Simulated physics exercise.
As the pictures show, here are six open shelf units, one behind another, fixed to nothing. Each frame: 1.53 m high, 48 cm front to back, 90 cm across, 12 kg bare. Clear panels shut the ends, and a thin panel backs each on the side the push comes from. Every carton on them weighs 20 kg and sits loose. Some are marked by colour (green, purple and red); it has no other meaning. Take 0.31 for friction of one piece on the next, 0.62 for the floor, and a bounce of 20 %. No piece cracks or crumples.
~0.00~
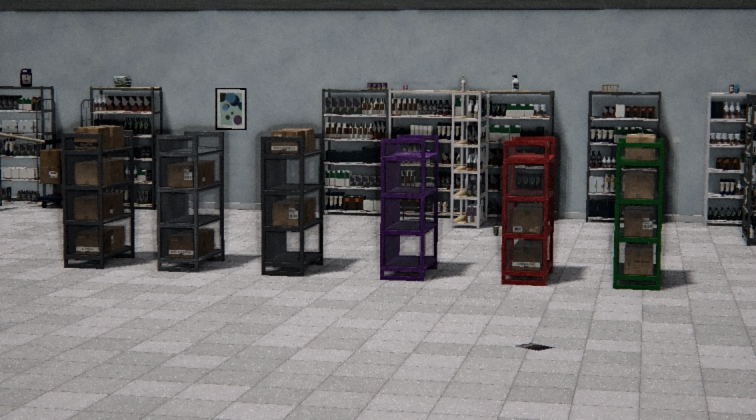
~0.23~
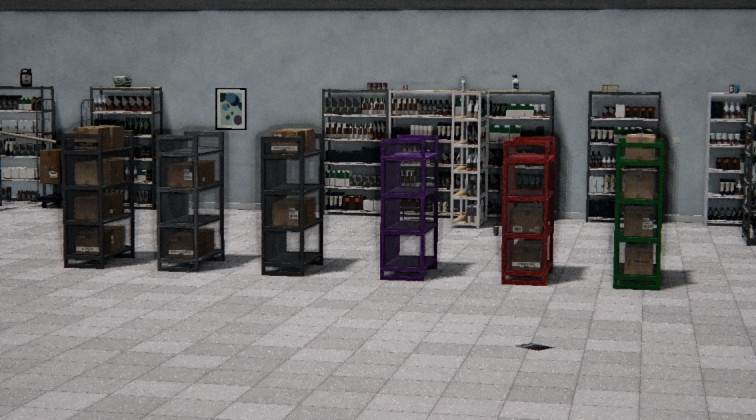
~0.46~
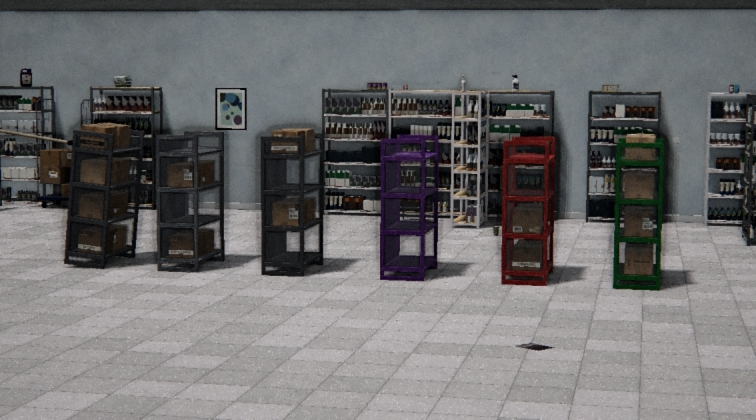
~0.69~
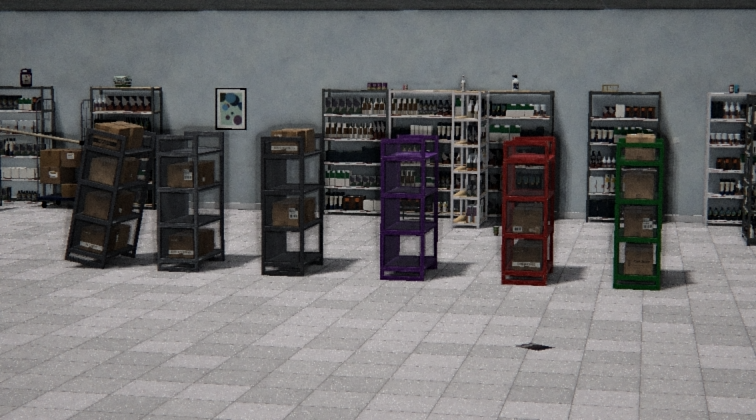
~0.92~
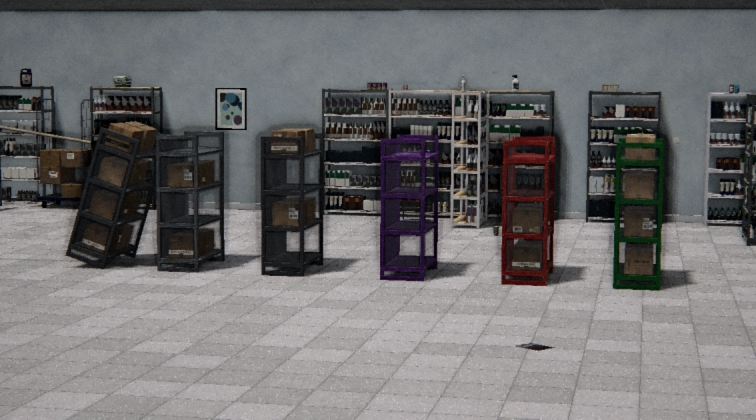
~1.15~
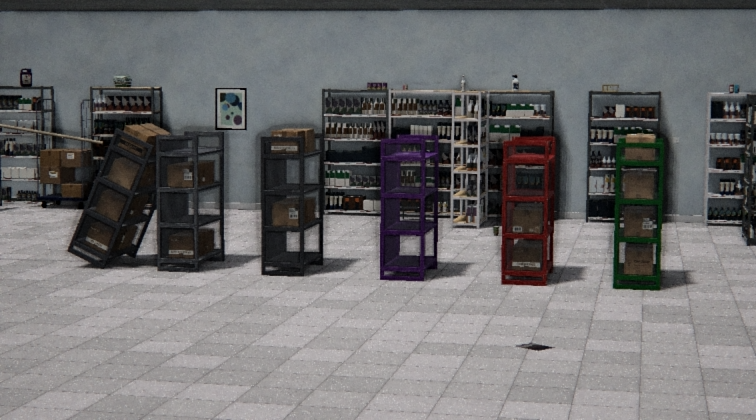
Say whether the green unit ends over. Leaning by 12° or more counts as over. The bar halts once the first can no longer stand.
That unit keeps its feet.
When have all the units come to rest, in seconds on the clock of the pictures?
Around 4.5 s.
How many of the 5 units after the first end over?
It comes to 4.
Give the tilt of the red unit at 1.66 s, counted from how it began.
Some 0°.
After 1.66 s, 6 cartons spilt or dropped; none of the 5 other units over, 1 disturbed; green unit unmoved.
After 2.22 s, 8 cartons spilt or dropped; 1 of the 5 other units over; green unit unmoved.
After 3.26 s, 12 cartons spilt or dropped; 4 of the 5 other units over; green unit unmoved; purple unit 51° from how it stood.
In the end (4.9 s), 14 cartons spilt or dropped; 4 of the 5 other units over; green unit 26 mm from its place; purple unit 52° from how it stood; red unit 28° from how it stood. One left standing. From the last view, middles, green unit near (641, 212), purple unit near (477, 218).
